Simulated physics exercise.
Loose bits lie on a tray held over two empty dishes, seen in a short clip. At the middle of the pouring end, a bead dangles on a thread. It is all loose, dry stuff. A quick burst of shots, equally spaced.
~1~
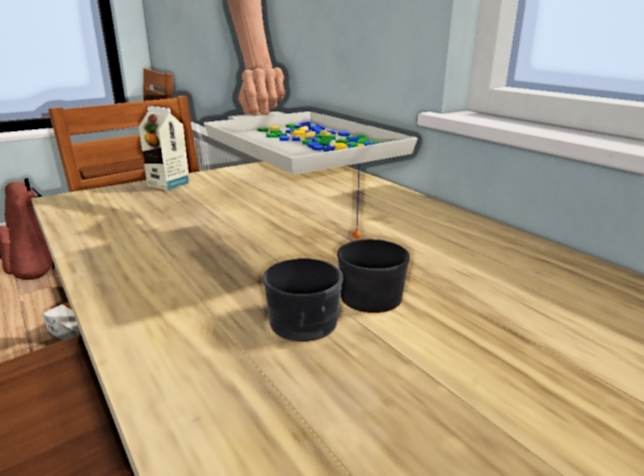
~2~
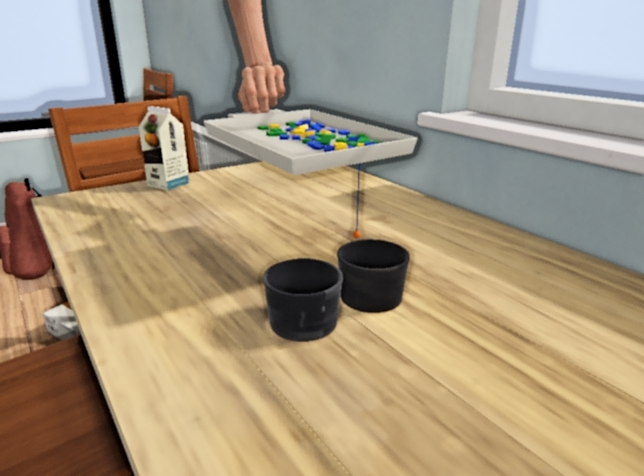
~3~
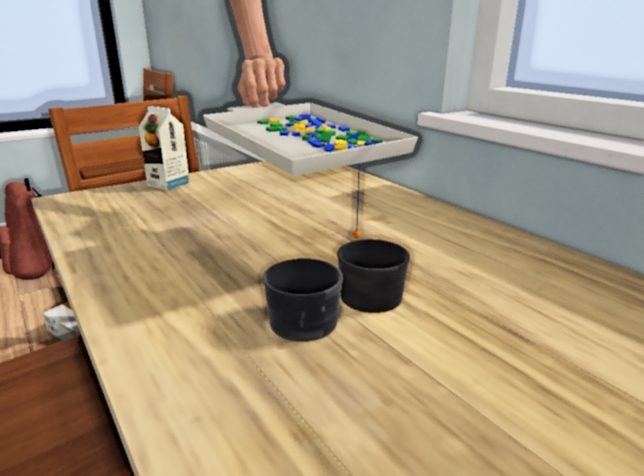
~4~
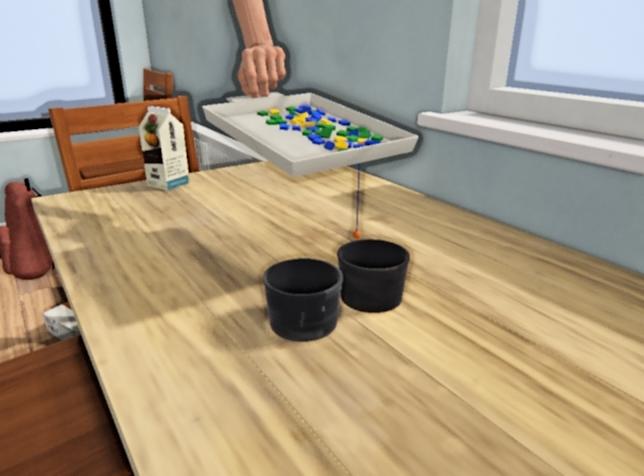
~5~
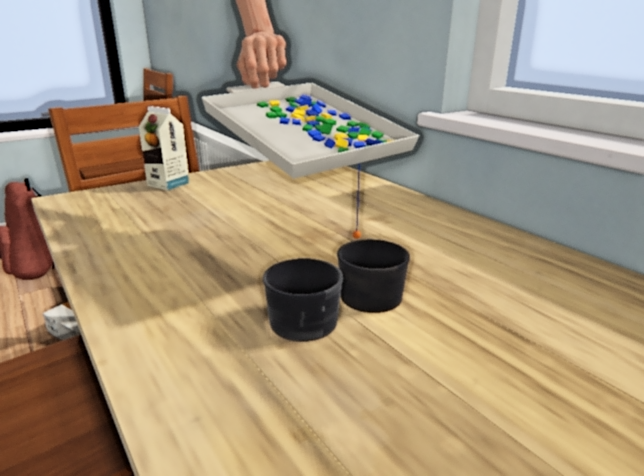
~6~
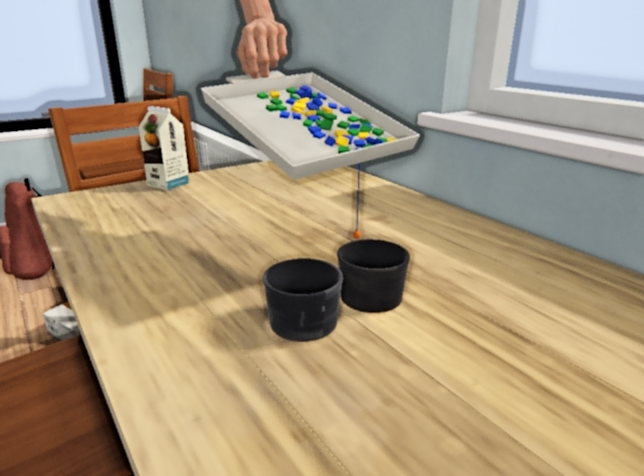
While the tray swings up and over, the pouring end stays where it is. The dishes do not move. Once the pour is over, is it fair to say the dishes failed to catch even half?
No, they caught more than half.
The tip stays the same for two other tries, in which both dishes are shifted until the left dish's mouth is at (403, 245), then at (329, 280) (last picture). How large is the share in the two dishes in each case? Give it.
About 0 per cent, then about 50 per cent.
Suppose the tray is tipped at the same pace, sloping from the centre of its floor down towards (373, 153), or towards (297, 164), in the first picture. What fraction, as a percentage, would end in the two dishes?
In turn 10 and 40 in a hundred.
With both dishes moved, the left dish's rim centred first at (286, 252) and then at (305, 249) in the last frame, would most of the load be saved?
Short of half, then short of half.
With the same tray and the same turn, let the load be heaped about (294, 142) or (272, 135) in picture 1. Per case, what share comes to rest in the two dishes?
That would be 80 per cent, and then 80 per cent.
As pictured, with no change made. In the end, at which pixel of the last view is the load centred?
Roughly pixel (338, 311).
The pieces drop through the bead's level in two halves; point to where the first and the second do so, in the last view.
The opening half passes (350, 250), the closing half (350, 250).
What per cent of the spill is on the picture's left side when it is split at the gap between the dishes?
Estimate: About 20 per cent.
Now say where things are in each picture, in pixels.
In the first frame, corners of the pouring end (293, 157) and (413, 138), level; middle of the load (329, 138), mosaic tiles; left dish (324, 311); right dish (396, 285); bead on its thread (357, 235).
In the second frame, corners of the pouring end (293, 157) and (413, 138), level; middle of the load (329, 137).
In the third frame, corners of the pouring end (294, 158) and (413, 137), tipped barely, lowest at the left corner; middle of the load (329, 133).
In the fourth frame, corners of the pouring end (294, 160) and (414, 136), tipped a little, lowest at the left corner; middle of the load (329, 128).
In the fifth frame, corners of the pouring end (294, 162) and (415, 135), tipped a little, lowest at the left corner; middle of the load (329, 122).
In the sixth frame, corners of the pouring end (294, 164) and (415, 134), tipped a little, lowest at the left corner; middle of the load (330, 117); left dish (324, 311); right dish (396, 285).
Just after the last frame, tray tipped steeply; every one on the tray.
A moment on, tray tipped right over; the larger part on the tray; about a tenth in the left dish; about a tenth in the right dish; just a few outside both; just a few in the air.
Further on, tray tipped past a quarter turn; roughly a third in the left dish; roughly a quarter in the right dish; roughly a third outside both.
When it is over, tray tipped past a quarter turn; roughly a third in the left dish; roughly a quarter in the right dish; roughly a third outside both.
